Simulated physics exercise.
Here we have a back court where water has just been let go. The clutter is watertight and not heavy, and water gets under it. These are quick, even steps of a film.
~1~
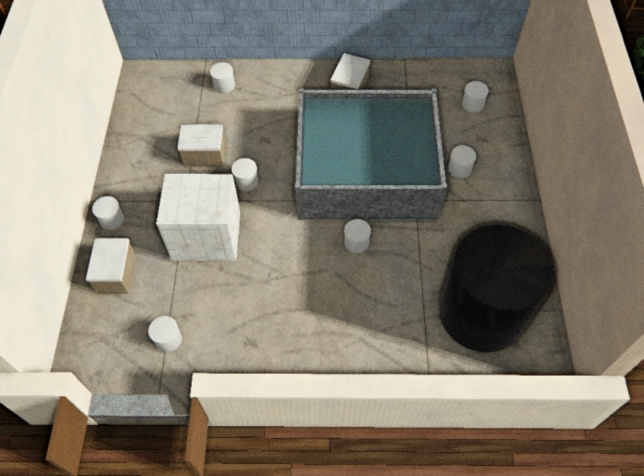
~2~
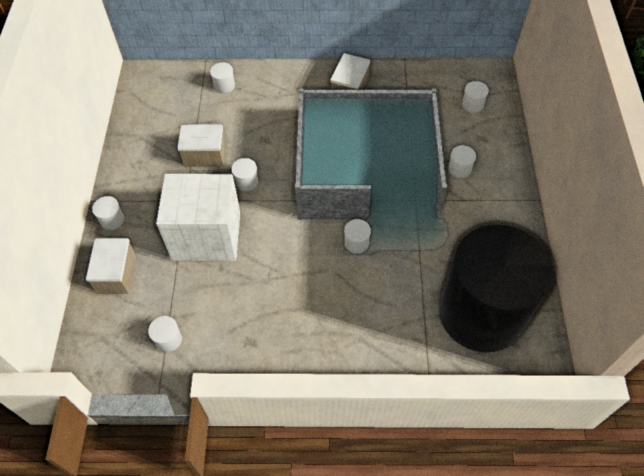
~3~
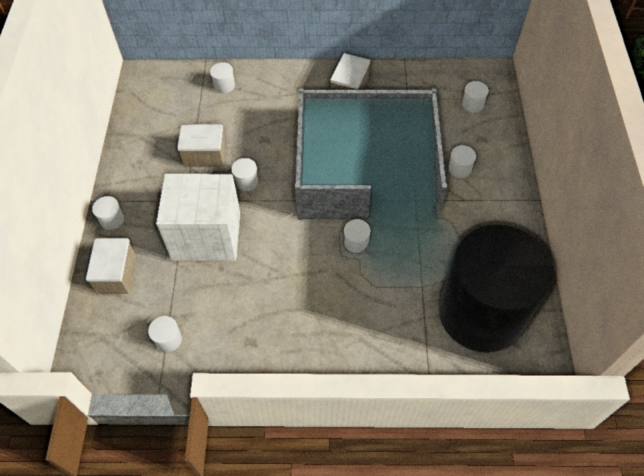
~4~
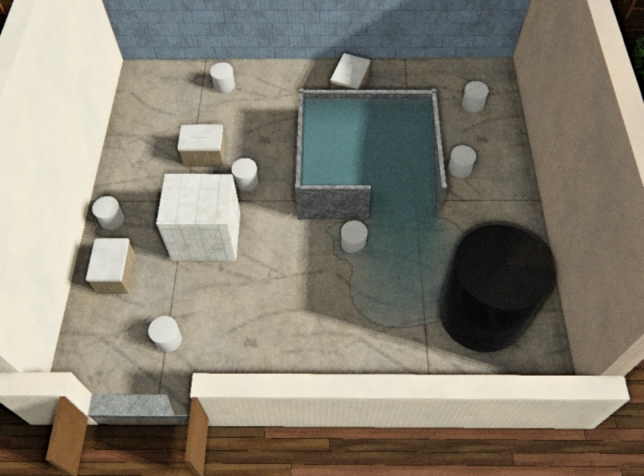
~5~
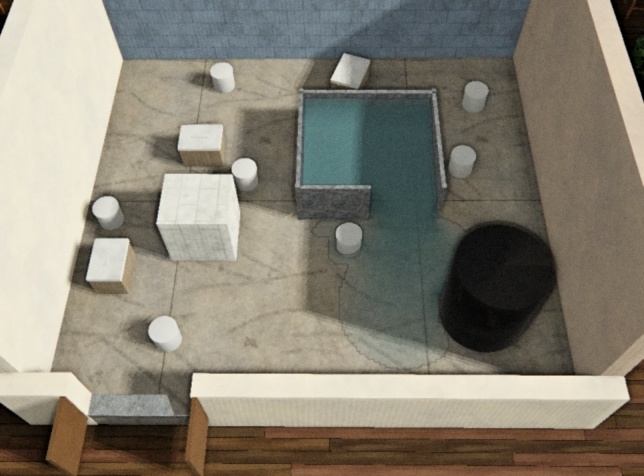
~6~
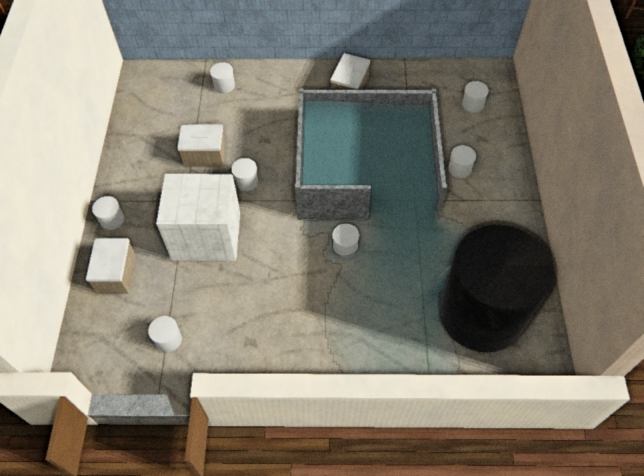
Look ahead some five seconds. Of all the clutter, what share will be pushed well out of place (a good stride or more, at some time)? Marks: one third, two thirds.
That comes to less than a third.
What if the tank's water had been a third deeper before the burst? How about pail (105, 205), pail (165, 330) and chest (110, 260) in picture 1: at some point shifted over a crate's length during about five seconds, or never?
In that order: Moved that far, that far or more, moved that far.
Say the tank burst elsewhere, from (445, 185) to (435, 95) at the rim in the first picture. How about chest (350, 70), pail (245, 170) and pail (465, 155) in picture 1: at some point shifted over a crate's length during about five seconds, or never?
In that order: Pushed that far, not that far, swept aside.
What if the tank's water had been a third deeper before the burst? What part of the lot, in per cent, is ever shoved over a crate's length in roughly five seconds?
I make it 30 per cent.
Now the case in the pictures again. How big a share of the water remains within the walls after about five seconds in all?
Close to 98 %.
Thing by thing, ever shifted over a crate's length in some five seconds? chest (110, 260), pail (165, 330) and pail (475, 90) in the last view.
In turn: Pushed that far, swept aside, under that.
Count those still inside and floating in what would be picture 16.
I count 0.
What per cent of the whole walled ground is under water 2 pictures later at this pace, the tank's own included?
Roughly 25 per cent.
A moment on, 0 of 10 are well off their spots; 0 afloat.
Next, 0 of 10 are well off their spots; 0 afloat.
Later, 1 of 10 are well off their spots; 2 afloat.
In the end, 3 of 10 are well off their spots, and 3 have been at some point; 1 afloat.
